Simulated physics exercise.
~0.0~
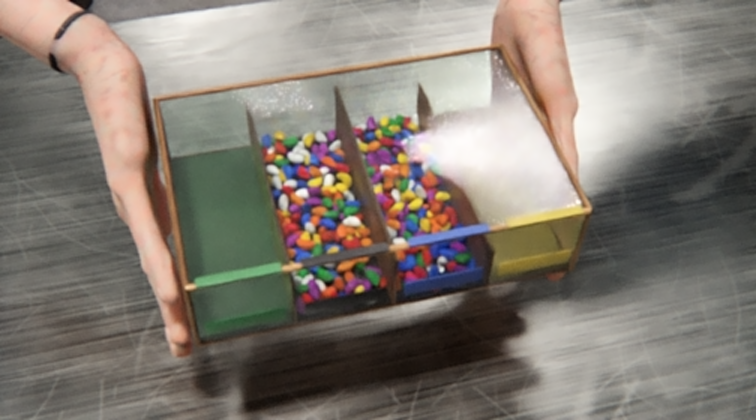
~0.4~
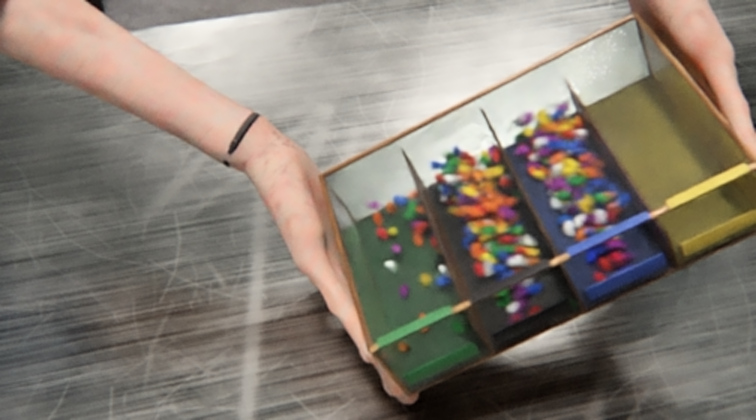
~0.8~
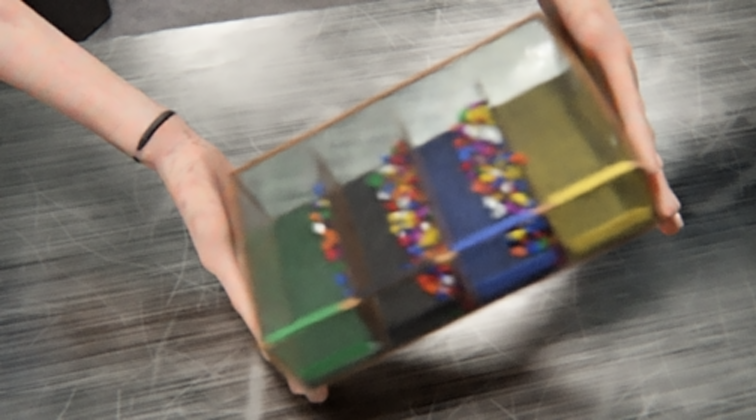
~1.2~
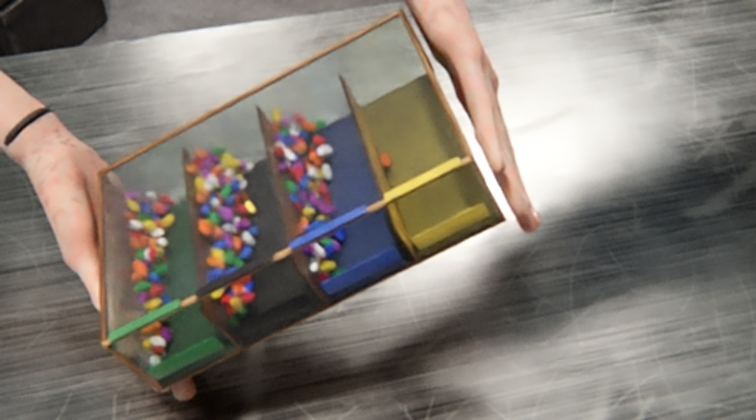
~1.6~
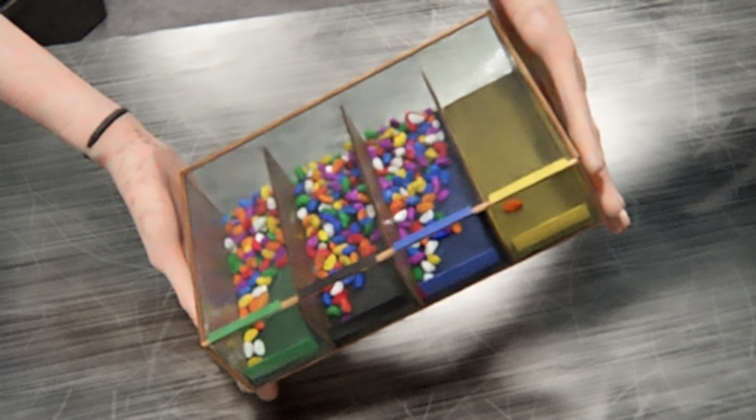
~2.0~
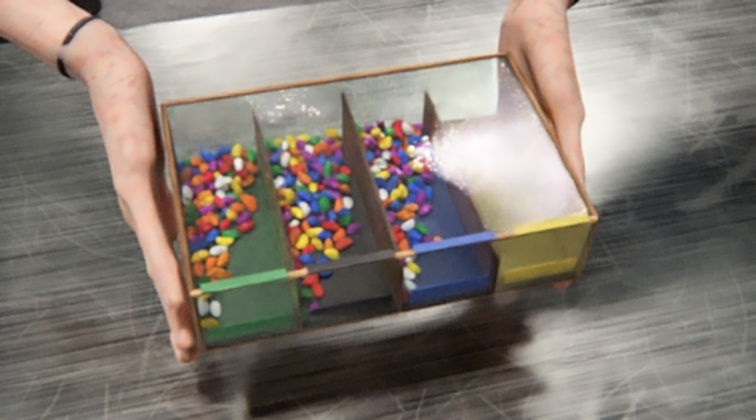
The clip opens on two hands holding a clear-lidded box above a scratched grey surface, with colourful jelly beans filling the black and blue middle sections while the green and yellow end ones look empty. The hands tilt the box down toward the left and swing it right, and some beans appear in the green section. They move it back left in a blur, then farther left, as more beans gather in green and a lone orange one shows in yellow. The box shifts right, still tilted. Finally it is level again, with beans spread across green, black and blue, and glare over the nearly empty yellow section.
